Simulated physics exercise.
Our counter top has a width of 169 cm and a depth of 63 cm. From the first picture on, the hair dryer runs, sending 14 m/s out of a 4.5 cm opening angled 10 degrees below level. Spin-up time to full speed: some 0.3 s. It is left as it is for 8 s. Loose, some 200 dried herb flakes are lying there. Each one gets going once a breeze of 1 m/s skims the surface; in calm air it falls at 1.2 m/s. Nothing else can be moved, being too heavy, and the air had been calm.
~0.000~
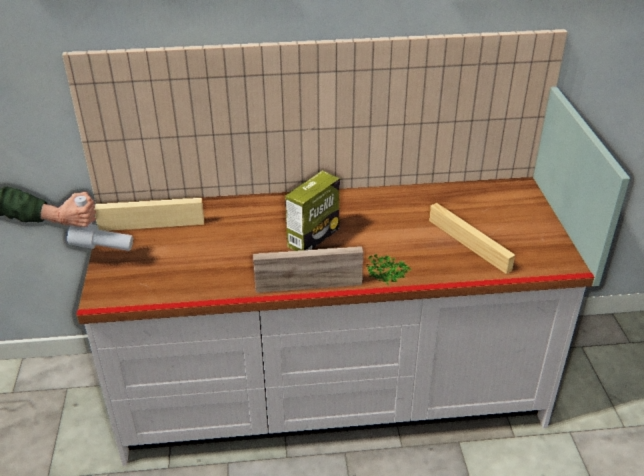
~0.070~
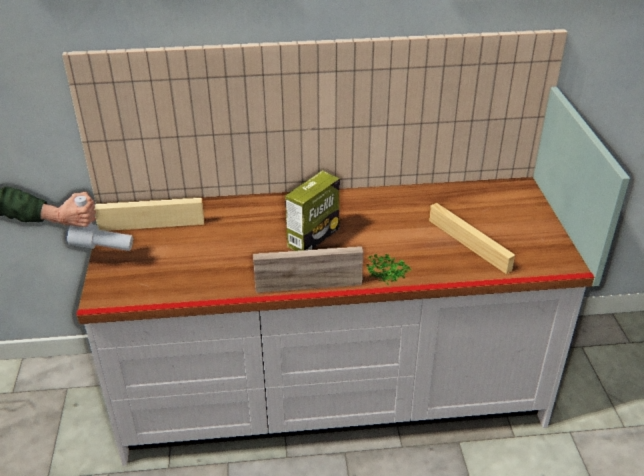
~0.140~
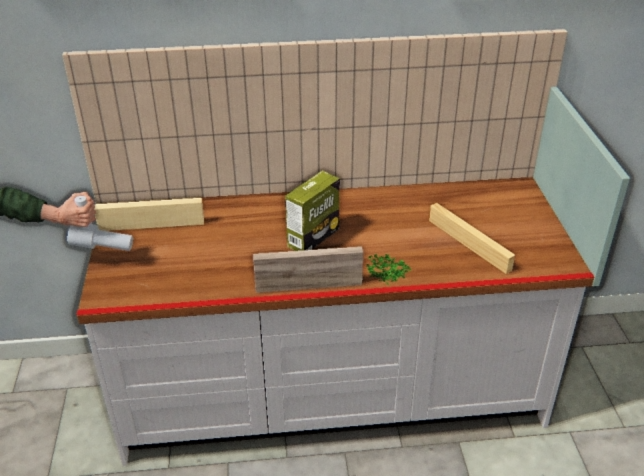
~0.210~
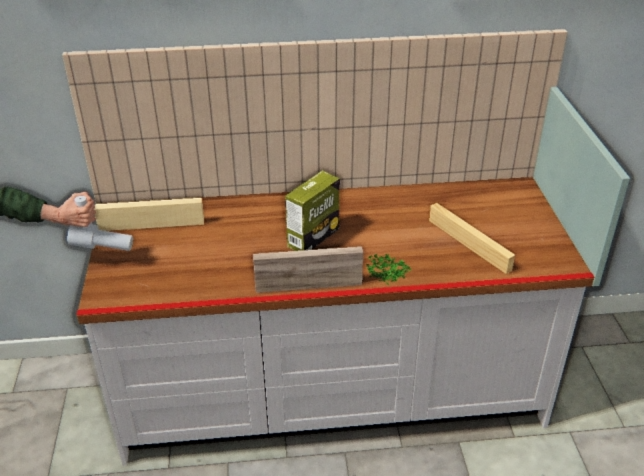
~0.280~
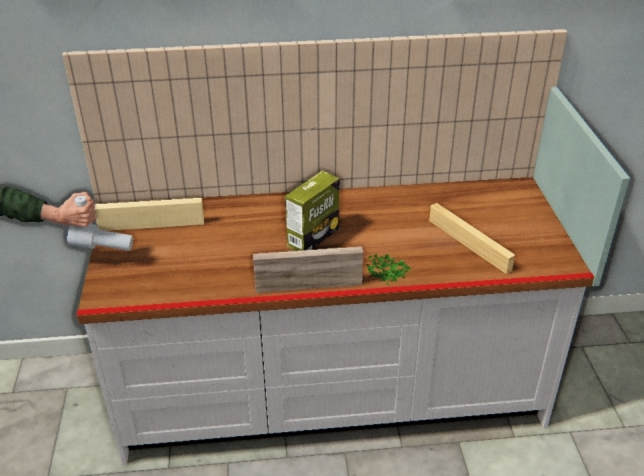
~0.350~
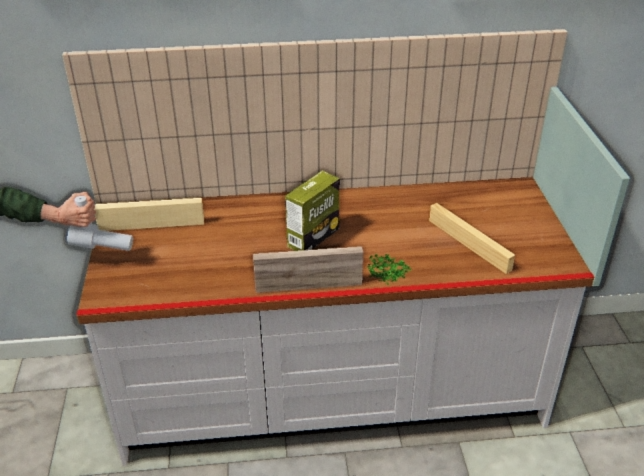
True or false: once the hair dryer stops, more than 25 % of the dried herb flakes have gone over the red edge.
True.
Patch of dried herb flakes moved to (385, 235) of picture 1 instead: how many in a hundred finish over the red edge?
Share at the end: Near 3 %.
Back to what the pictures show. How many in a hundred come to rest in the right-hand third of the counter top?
About 20 percent.
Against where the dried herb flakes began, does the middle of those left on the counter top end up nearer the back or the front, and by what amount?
Towards the back, some 20 cm.
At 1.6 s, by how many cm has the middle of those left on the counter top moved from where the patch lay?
Around 30 cm from the start.
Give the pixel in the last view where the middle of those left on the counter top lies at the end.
Roughly at (426, 233).
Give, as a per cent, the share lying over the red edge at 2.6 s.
I'd put it at about 80 percent.
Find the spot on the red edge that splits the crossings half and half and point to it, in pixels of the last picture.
At about (464, 287).
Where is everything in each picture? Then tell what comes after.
The middle of the dried herb flakes is near (386, 268), none has stirred yet and the mouth of the hair dryer is at (131, 243), in the first picture.
The middle of the dried herb flakes is near (386, 267), none has stirred yet and the red edge is centred on (343, 296), in the second picture.
The middle of the dried herb flakes is near (386, 267), none has stirred yet, the top of a board is at (308, 253) and the top of a carton is at (313, 186), in the third picture.
The middle of the dried herb flakes is near (386, 267) and none has stirred yet, in the fourth picture.
The middle of the dried herb flakes is near (386, 267) and none has stirred yet, in the fifth picture.
The middle of the dried herb flakes is near (386, 267) and none has stirred yet, in the sixth picture.
After 1.6 s, 25 % are on the move or not yet settled, 75 % are over the red edge; the middle of those still in play is near (456, 242).
After 2.6 s, 20 % are on the move or not yet settled, 80 % are over the red edge; the middle of those still in play is near (437, 234).
After 4.4 s, 15 % are on the move or not yet settled, 82 % are over the red edge; the middle of those still in play is near (430, 233).
After 8.0 s, at the end, 82 % are over the red edge; the middle of those still in play is near (426, 233).
